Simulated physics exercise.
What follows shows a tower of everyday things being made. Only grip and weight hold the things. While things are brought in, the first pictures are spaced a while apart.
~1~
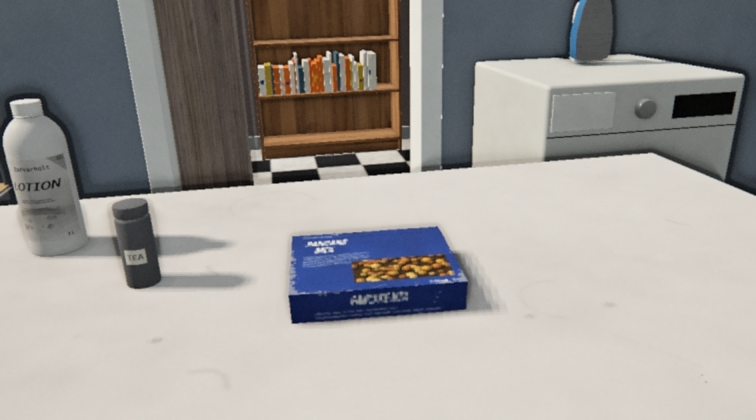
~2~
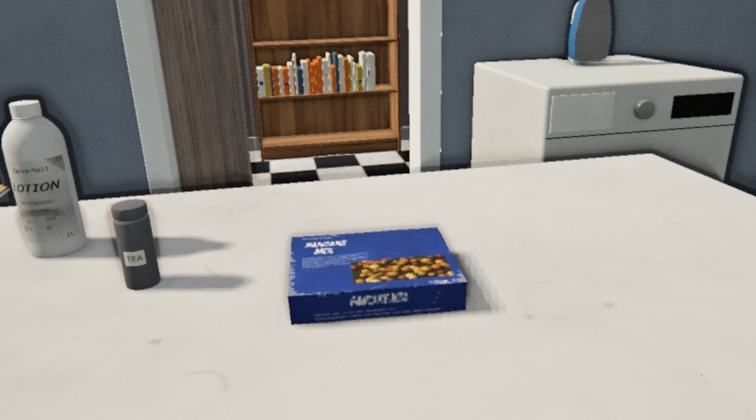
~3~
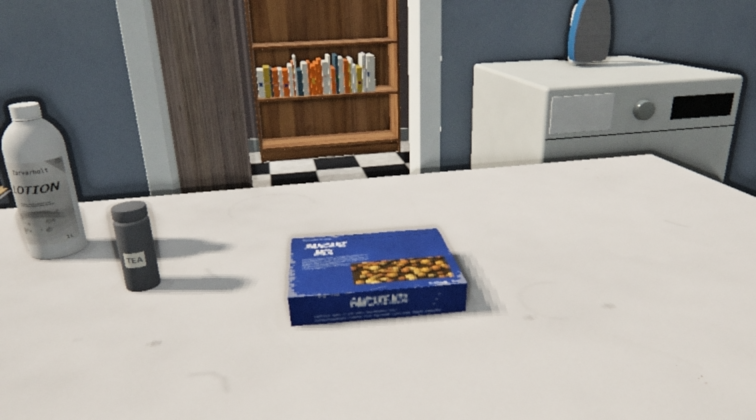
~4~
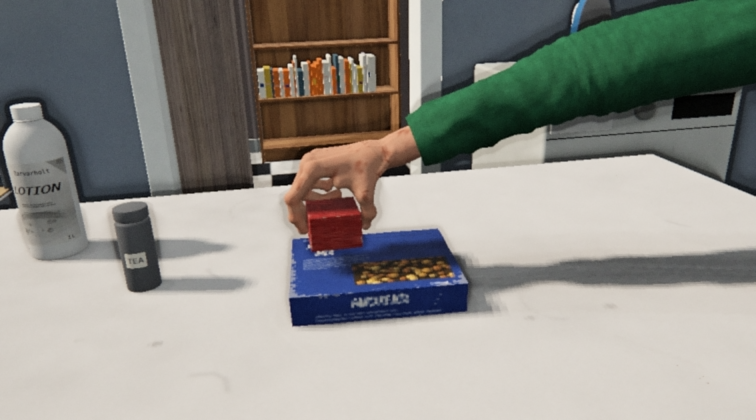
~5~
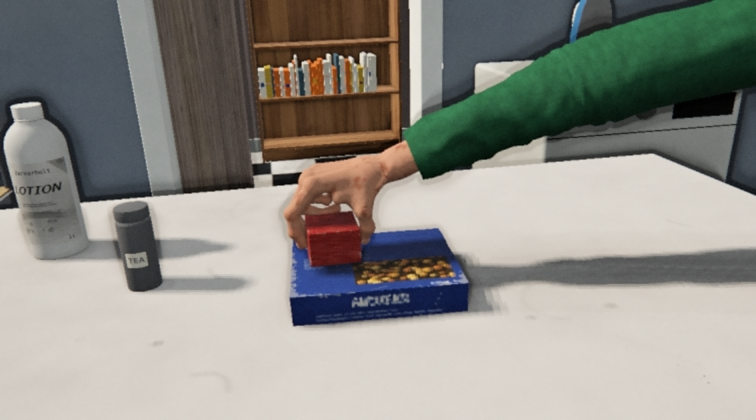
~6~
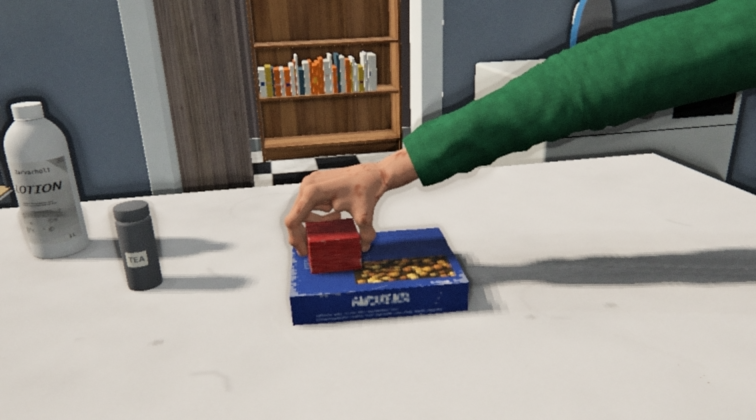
A red block is absent at first, as a blue packet lies on a white table with a white bottle and a grey shaker to its left. Then a green-sleeved arm reaches in from the right, lowers the block and sets it on the packet's left side, still gripping it.
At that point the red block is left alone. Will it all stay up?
I expect everything to stay in place.
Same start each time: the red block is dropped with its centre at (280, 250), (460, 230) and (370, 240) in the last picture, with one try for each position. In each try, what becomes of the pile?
First the pile topples, second it topples, third it remains standing.
Then, 0.20 s on from there, no change.
Then, 0.50 s on from there, red block resting near (333, 245).
In the end, all 4 unmoved. At the end, from the last picture's camera, red block near (333, 245). The pile holds.
